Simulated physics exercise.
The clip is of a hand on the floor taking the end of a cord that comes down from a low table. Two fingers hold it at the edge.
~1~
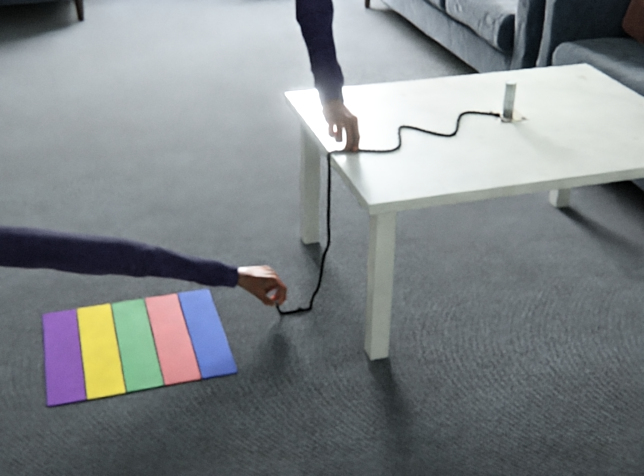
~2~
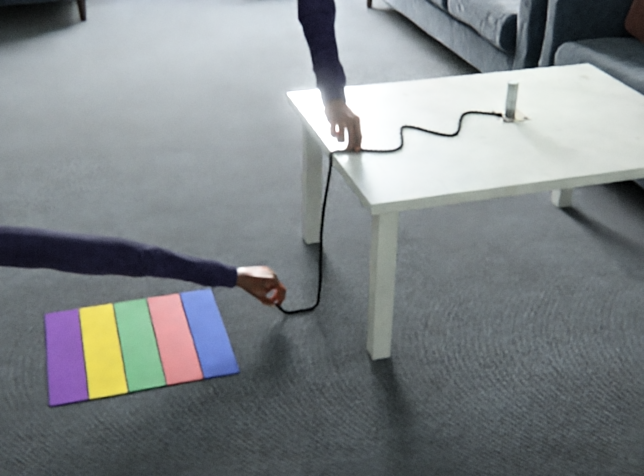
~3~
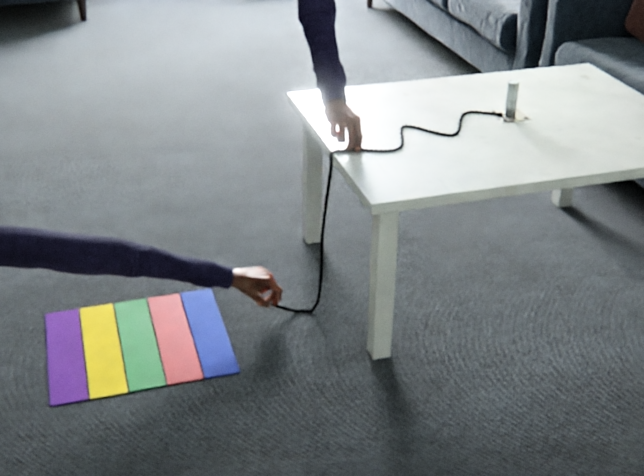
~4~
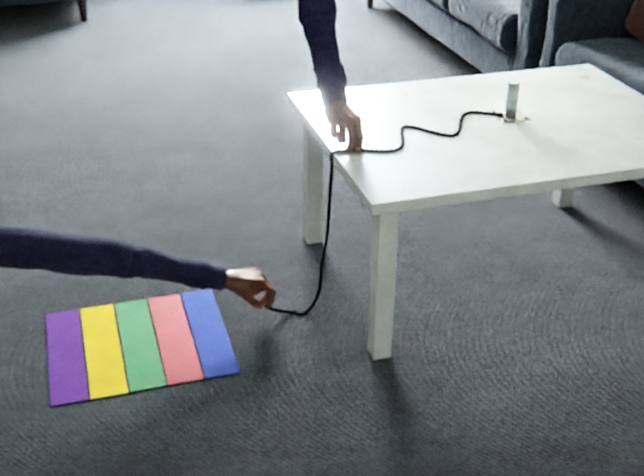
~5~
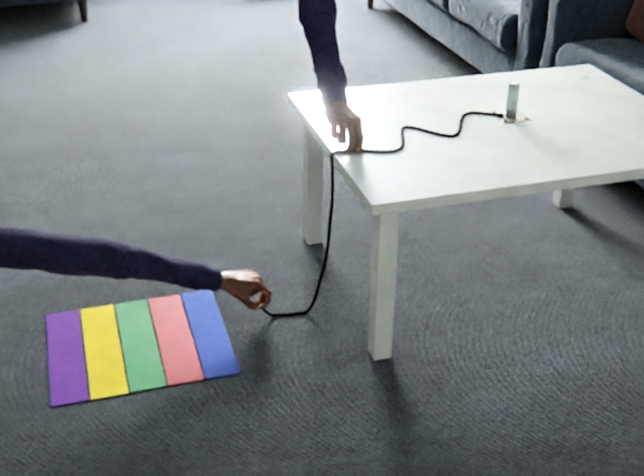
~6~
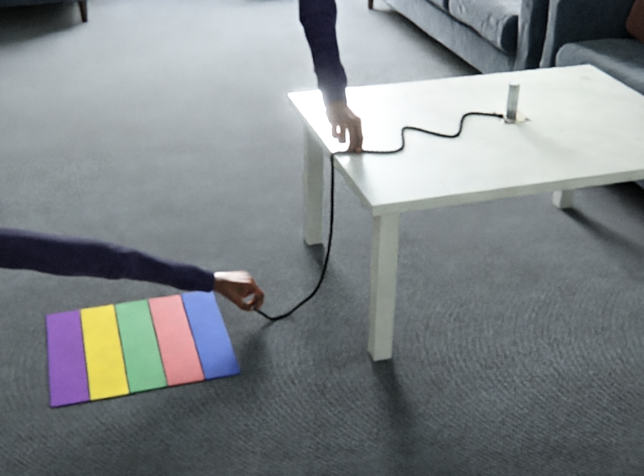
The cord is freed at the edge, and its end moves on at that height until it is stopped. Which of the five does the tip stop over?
It halts on the purple strip.
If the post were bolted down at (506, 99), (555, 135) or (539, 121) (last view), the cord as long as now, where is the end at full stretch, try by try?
In that order: (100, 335), (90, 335) and (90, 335).
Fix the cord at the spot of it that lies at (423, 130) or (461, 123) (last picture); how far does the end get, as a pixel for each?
Near (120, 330) and (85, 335).
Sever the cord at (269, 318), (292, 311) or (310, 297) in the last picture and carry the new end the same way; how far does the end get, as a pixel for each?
Try by try, around (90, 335), (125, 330) and (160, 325).
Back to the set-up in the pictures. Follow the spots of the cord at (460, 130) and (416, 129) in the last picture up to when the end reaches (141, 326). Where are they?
The first at (434, 129), the second at (380, 138).
Early on, end near (141, 326); over green.
Midway, end near (94, 334); over yellow.
At the end of the slack, end near (66, 339); over purple. Over purple.
